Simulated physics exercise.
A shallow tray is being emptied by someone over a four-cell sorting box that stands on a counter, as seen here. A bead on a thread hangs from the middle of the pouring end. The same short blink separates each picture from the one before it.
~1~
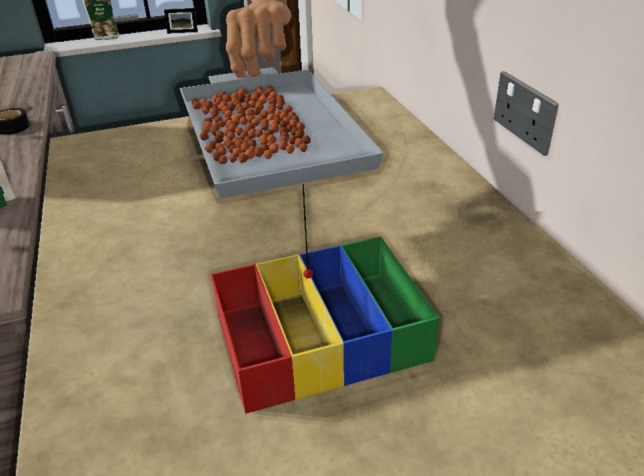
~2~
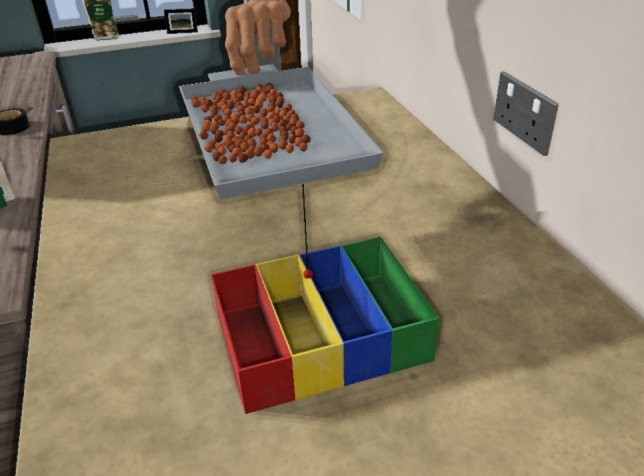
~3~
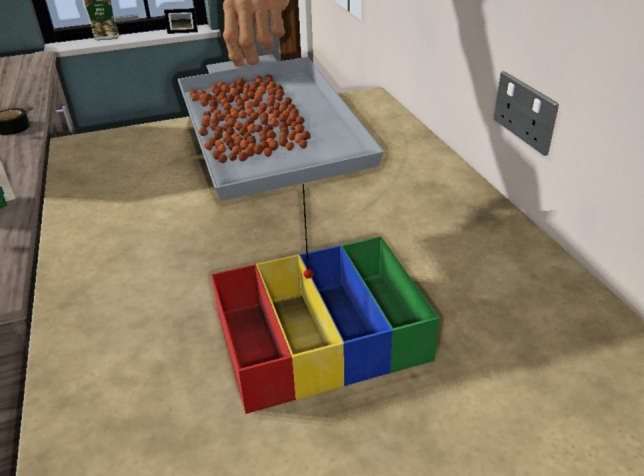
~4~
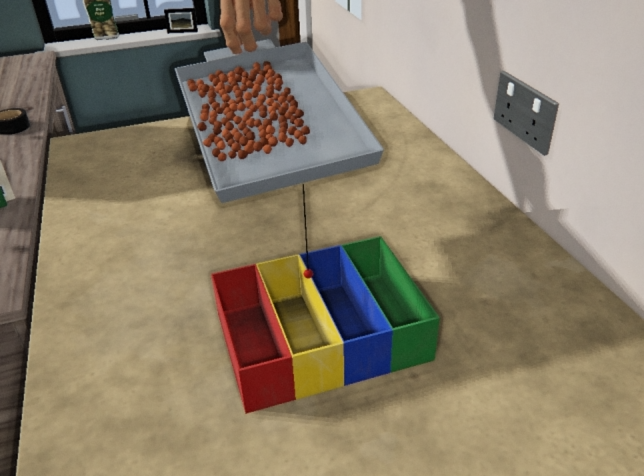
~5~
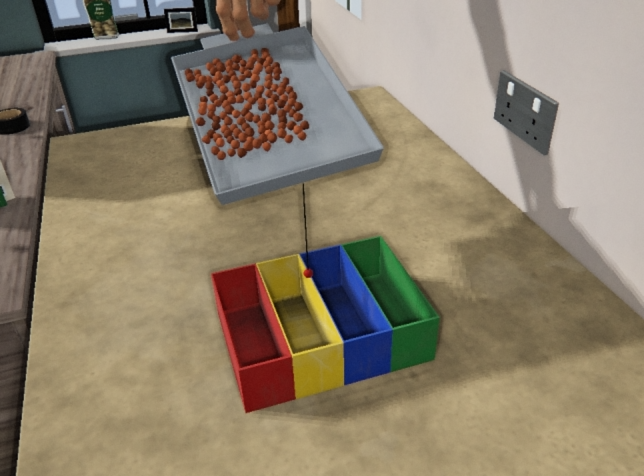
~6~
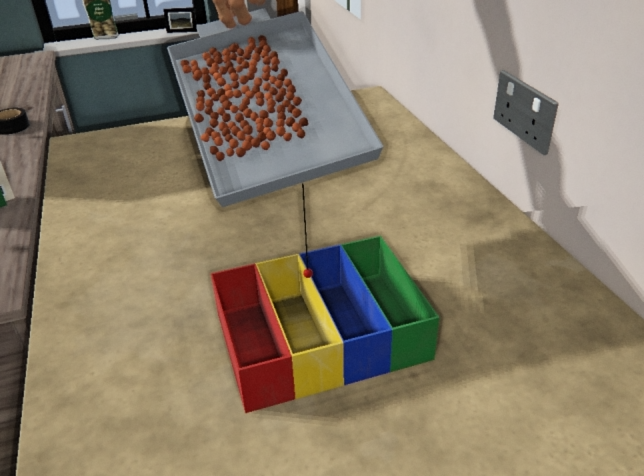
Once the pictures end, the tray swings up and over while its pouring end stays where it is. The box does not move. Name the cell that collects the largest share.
Red.
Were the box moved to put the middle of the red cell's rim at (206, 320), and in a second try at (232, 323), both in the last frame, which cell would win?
The first time yellow comes out on top, the second time the cell in red.
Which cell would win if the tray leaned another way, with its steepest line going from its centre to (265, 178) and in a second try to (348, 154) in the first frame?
Well, with the first heading it's the cell in red, and with the second it's that green cell.
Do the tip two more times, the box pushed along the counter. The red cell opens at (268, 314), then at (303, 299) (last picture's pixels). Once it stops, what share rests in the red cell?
Around 50 and then 10 per cent.
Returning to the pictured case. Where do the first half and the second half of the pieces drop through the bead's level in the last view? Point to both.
The first part passes (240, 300); everything after passes (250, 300).
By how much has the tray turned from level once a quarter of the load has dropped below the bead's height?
Angle: Approx. 115 degrees.
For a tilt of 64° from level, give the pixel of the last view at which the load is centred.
Close to (239, 150).
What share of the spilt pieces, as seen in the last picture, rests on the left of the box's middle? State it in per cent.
Roughly 100 in a hundred.
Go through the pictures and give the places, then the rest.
Corners of the pouring end at (218, 181) and (378, 152), level; middle of the load at (256, 122), clay pellets; bead on its thread at (308, 274); red cell at (267, 381); yellow cell at (318, 367); blue cell at (367, 354); green cell at (414, 341), in the first frame.
Corners of the pouring end at (218, 182) and (378, 152), level; middle of the load at (255, 121), in the second frame.
Corners of the pouring end at (219, 185) and (379, 150), tipped barely, lowest at the left corner; middle of the load at (255, 116), in the third frame.
Corners of the pouring end at (219, 188) and (378, 148), tipped a little, lowest at the left corner; middle of the load at (254, 108), in the fourth frame.
Corners of the pouring end at (219, 191) and (378, 146), tipped a little, lowest at the left corner; middle of the load at (252, 101), in the fifth frame.
Corners of the pouring end at (219, 194) and (378, 145), tipped clearly, lowest at the left corner; middle of the load at (250, 94); red cell at (267, 380); yellow cell at (318, 366); blue cell at (367, 353); green cell at (414, 340), in the sixth frame.
Soon, tray tipped steeply; nearly all on the tray; a stray few falling or outside the box.
A while on, tray tipped past a quarter turn; nearly all on the tray; a small part in the red cell; a stray few falling or outside the box.
Towards the end, tray tipped past a quarter turn; about two thirds in the red cell; a small part in the yellow cell; a stray few in the blue cell; about a quarter falling or outside the box.
Finally, tray tipped past a quarter turn; about two thirds in the red cell; a small part in the yellow cell; a stray few in the blue cell; none in the green cell; about a quarter outside the box.
